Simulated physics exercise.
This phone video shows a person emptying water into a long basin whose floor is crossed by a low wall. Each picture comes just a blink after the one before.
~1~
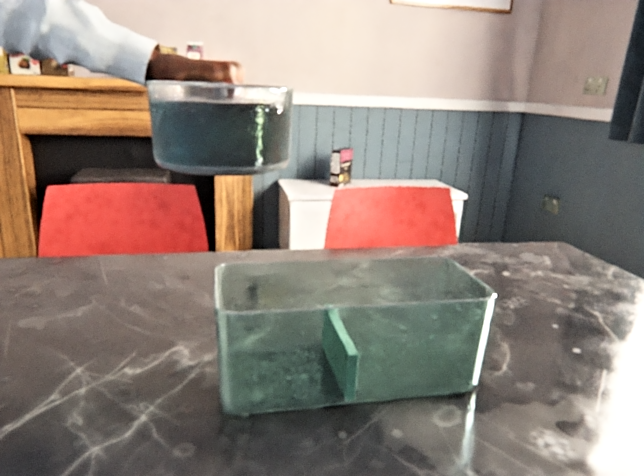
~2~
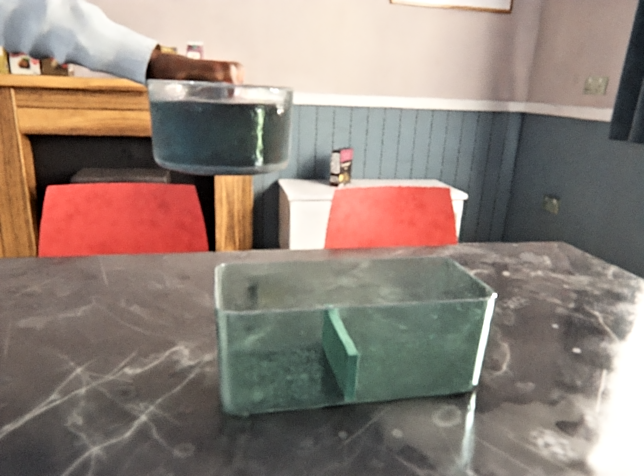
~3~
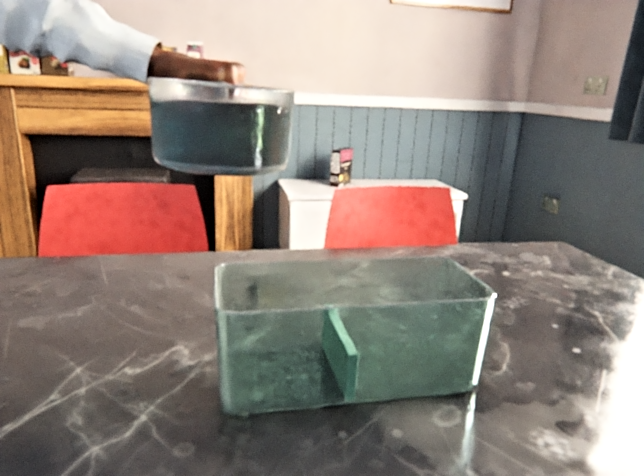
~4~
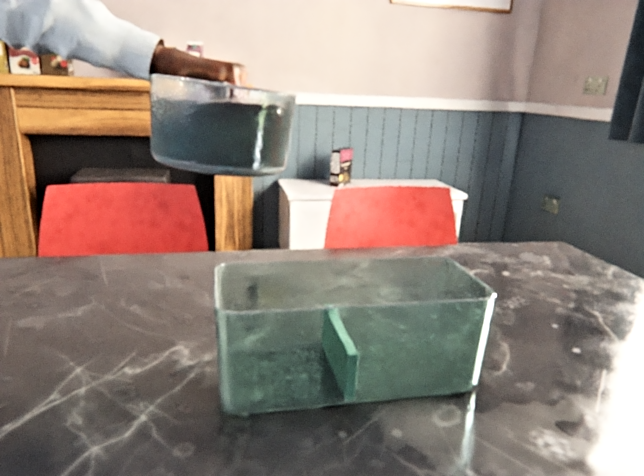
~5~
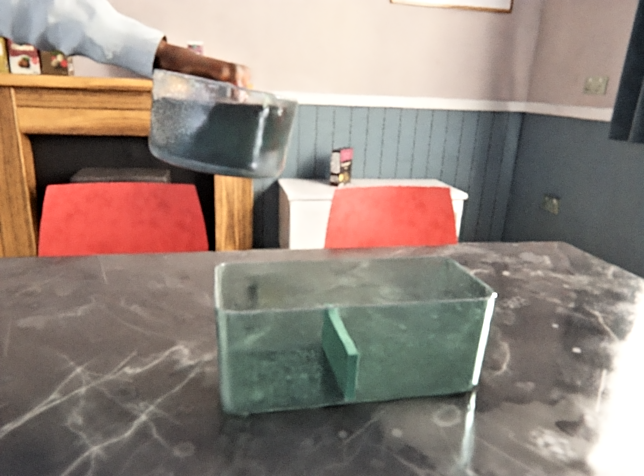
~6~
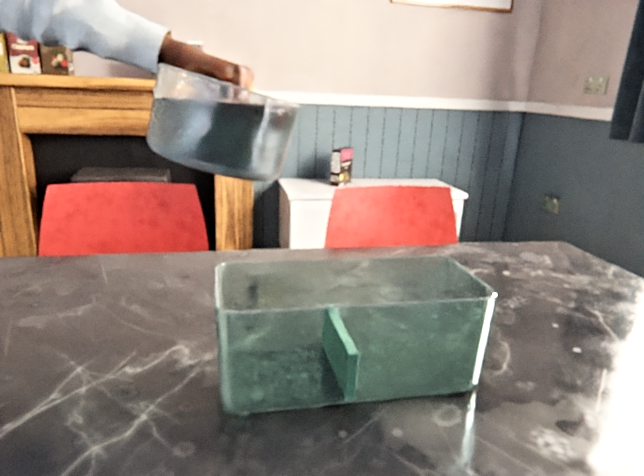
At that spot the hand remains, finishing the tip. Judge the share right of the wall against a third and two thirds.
The share right of the wall ends up within a third to two thirds.
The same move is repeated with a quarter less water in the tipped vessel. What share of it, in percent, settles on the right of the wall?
About 40 percent.
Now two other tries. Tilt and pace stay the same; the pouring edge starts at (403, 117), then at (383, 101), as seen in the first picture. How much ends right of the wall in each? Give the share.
Roughly 85 percent on the first try and 95 percent on the second.
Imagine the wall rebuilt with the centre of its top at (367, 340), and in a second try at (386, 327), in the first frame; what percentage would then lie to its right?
In turn some 20 and 5 in a hundred.
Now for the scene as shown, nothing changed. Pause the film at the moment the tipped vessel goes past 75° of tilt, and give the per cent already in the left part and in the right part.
On the left 0 per cent, on the right 5 per cent.
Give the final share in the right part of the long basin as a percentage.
It comes to about 60 per cent.
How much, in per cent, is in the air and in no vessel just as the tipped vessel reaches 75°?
It works out to about 40 percent.
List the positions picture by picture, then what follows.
In the first frame, tilt 0°; pouring edge (291, 90); surface from (153, 99) to (288, 103); the long basin's rim runs from (216, 288) to (471, 277); the wall's top is at (339, 328).
In the second frame, tilt 1°; pouring edge (292, 91); surface from (153, 99) to (288, 103).
In the third frame, tilt 2°; pouring edge (293, 93); surface from (154, 97) to (288, 104).
In the fourth frame, tilt 5°; pouring edge (294, 97); surface from (155, 97) to (289, 105).
In the fifth frame, tilt 9°; pouring edge (296, 102); surface from (156, 97) to (291, 106).
In the sixth frame, tilt 14°; pouring edge (297, 108); surface from (157, 98) to (293, 107).
A moment on, the tilt is 75° and 54 per cent is still to pour, 2 is left of the wall and 6 right of it.
Next, the tilt is 105° and 9 per cent is still to pour, 20 is left of the wall and 58 right of it.
Then the tilt is 107° and 0 per cent is still to pour, 38 is left of the wall and 59 right of it.
Later the tilt is 107° and 0 per cent is still to pour, 40 is left of the wall and 59 right of it.
At rest 40 per cent lies left of the wall, 59 right of it and 1 outside.
